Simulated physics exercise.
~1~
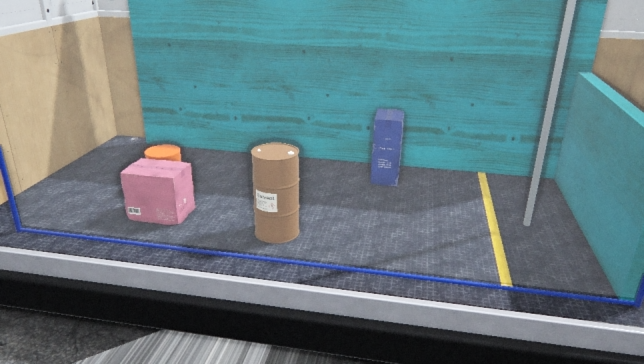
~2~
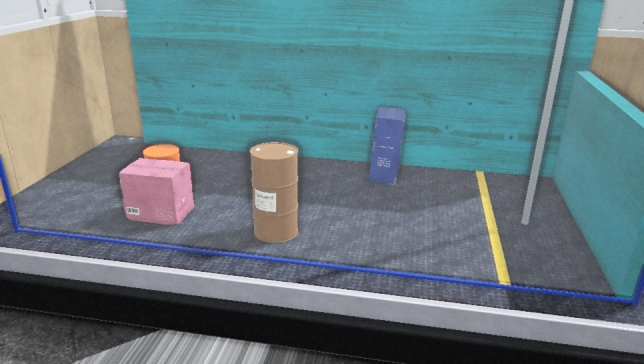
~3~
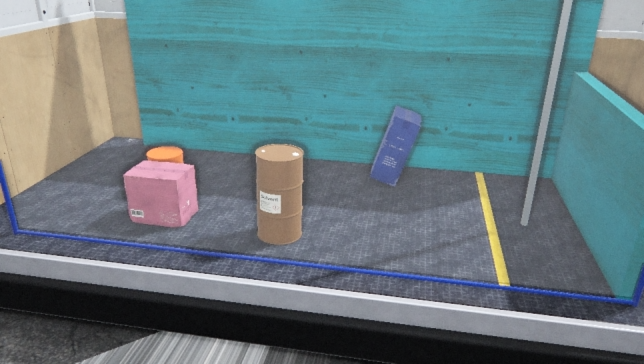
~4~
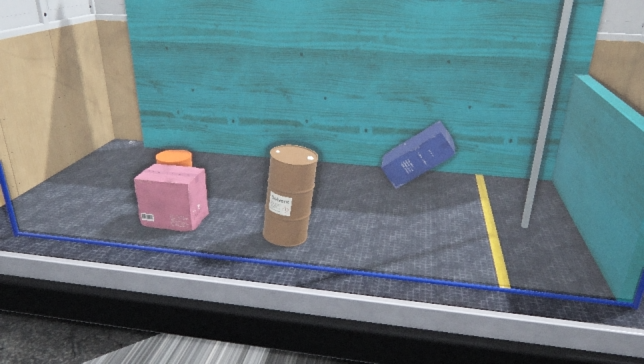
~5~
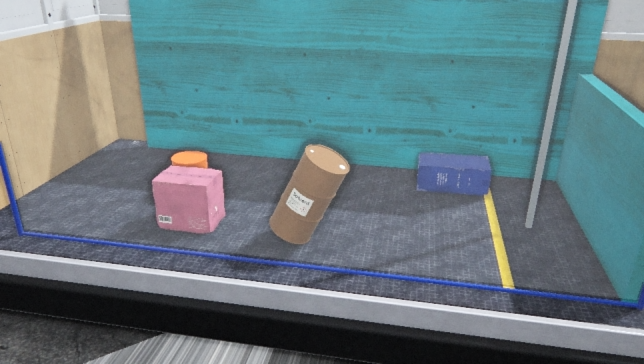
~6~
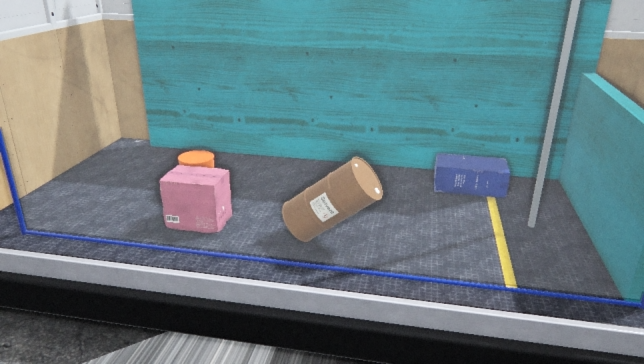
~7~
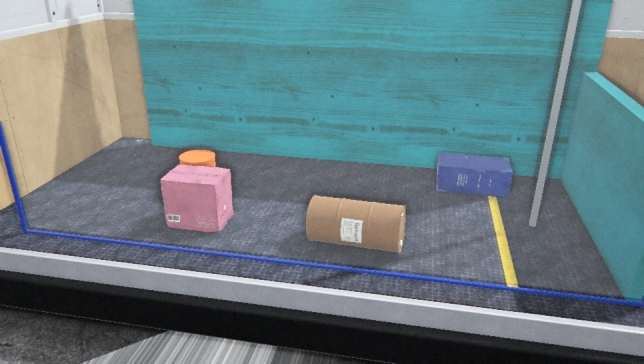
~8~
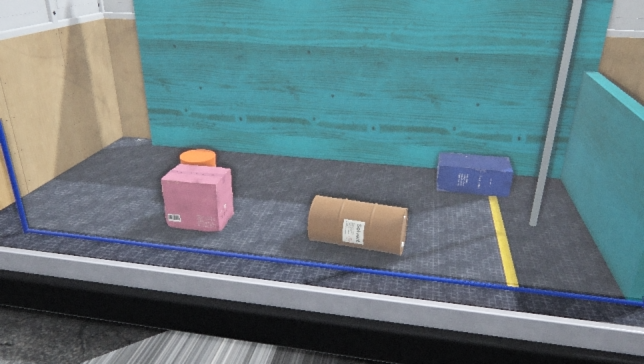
A blue tall box, a brown drum, a pink carton and an orange bucket stand loose in a van's grey-floored bay, seen from outside and slightly above, with a teal back wall, a grey pole and a yellow floor line at right. The blue box at the back tips to the right first and lands on its side. Meanwhile the pink carton and the bucket behind it slide a little to the right, staying upright. The brown drum in the middle then leans right and topples onto its side. All four come to rest short of the yellow line, the blue box nearest it.
